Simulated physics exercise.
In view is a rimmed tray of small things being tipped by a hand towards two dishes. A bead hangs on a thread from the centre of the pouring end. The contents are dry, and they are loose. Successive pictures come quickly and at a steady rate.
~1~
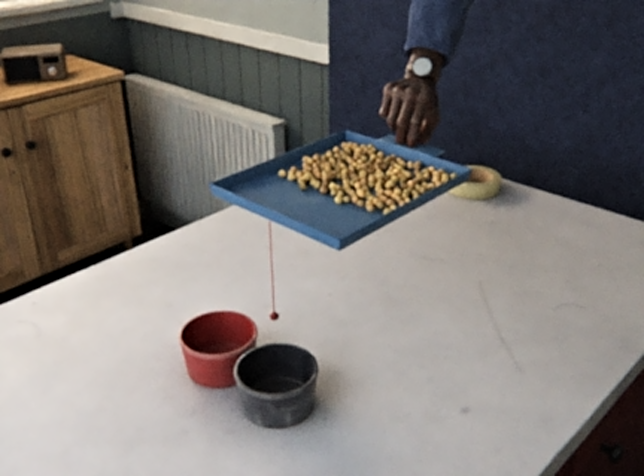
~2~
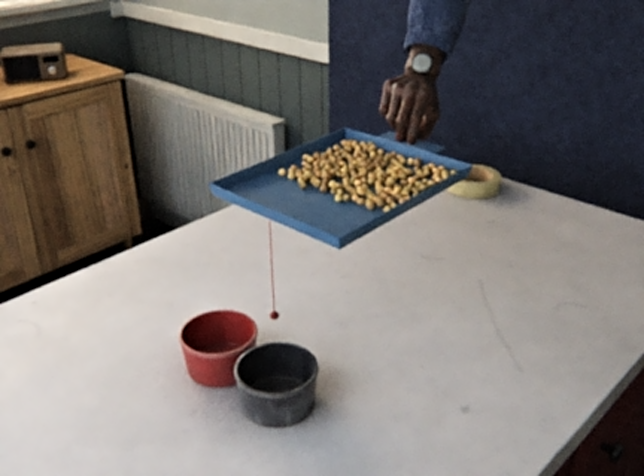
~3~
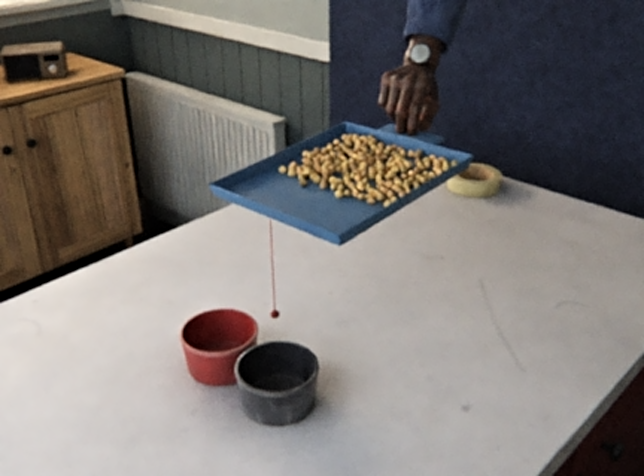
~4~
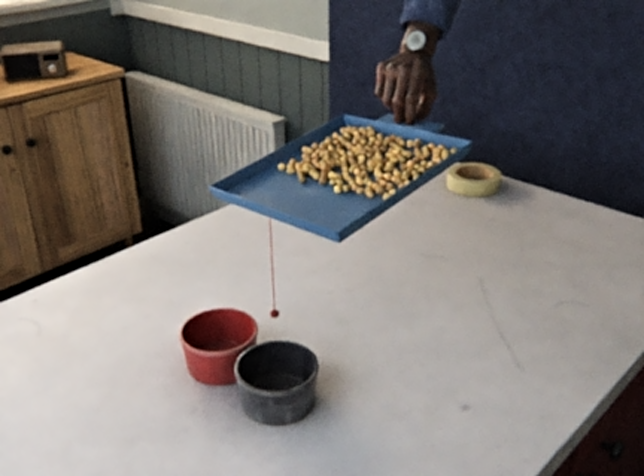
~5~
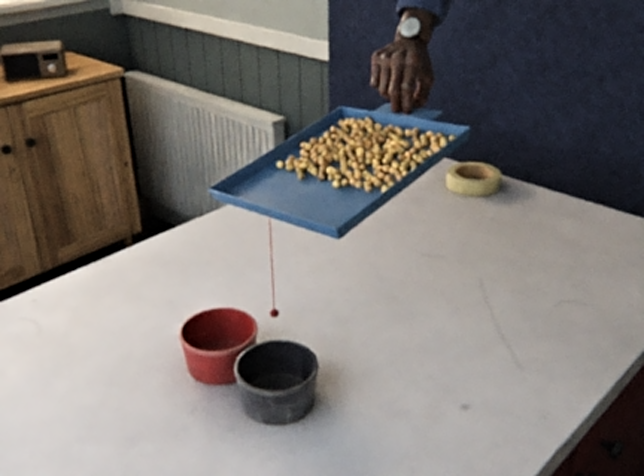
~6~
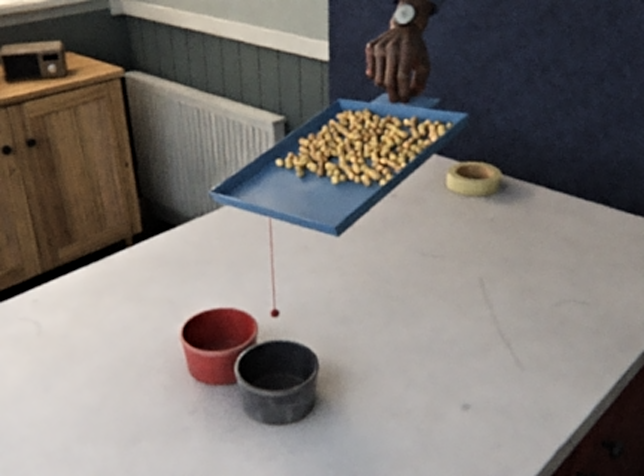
A hand slowly raises the far end of a blue tray of chickpeas above two dishes.
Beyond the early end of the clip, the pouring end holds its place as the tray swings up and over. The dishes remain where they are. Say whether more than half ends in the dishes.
I'd say the dishes miss most of it, honestly.
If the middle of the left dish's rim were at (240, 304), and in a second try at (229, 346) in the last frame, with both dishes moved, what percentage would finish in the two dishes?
Trial 1 around 70 percent, trial 2 around 10 percent.
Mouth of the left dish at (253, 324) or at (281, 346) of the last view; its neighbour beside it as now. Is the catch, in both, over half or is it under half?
At place one a lesser share; at place two a lesser share.
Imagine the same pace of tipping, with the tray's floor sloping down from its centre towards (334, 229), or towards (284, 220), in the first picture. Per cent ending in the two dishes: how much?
So it's 20 percent with the first slope and 80 percent with the other.
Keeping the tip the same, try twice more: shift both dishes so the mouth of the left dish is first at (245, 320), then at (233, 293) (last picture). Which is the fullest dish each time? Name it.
First try, the leftmost dish; second try, the leftmost dish.
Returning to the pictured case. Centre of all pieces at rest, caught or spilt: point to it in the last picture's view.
Resting centre, last frame: Roughly (221, 333).
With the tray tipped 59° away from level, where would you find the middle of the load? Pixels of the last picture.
Centre estimate: (251, 184).
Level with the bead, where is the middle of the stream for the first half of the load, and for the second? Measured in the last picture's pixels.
Around (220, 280), followed by around (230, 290).
Shortly afterwards, tray tipped steeply; all but a few on the tray; only a few in the left dish; only a few outside both; a little in the air.
Next, tray tipped right over; the bulk on the tray; a little in the left dish; a little outside both; a little in the air.
Some moments later, tray tipped past a quarter turn; near a quarter in the left dish; the bulk outside both.
In the end, tray tipped past a quarter turn; none at all in the right dish; near a quarter in the left dish; the bulk outside both.
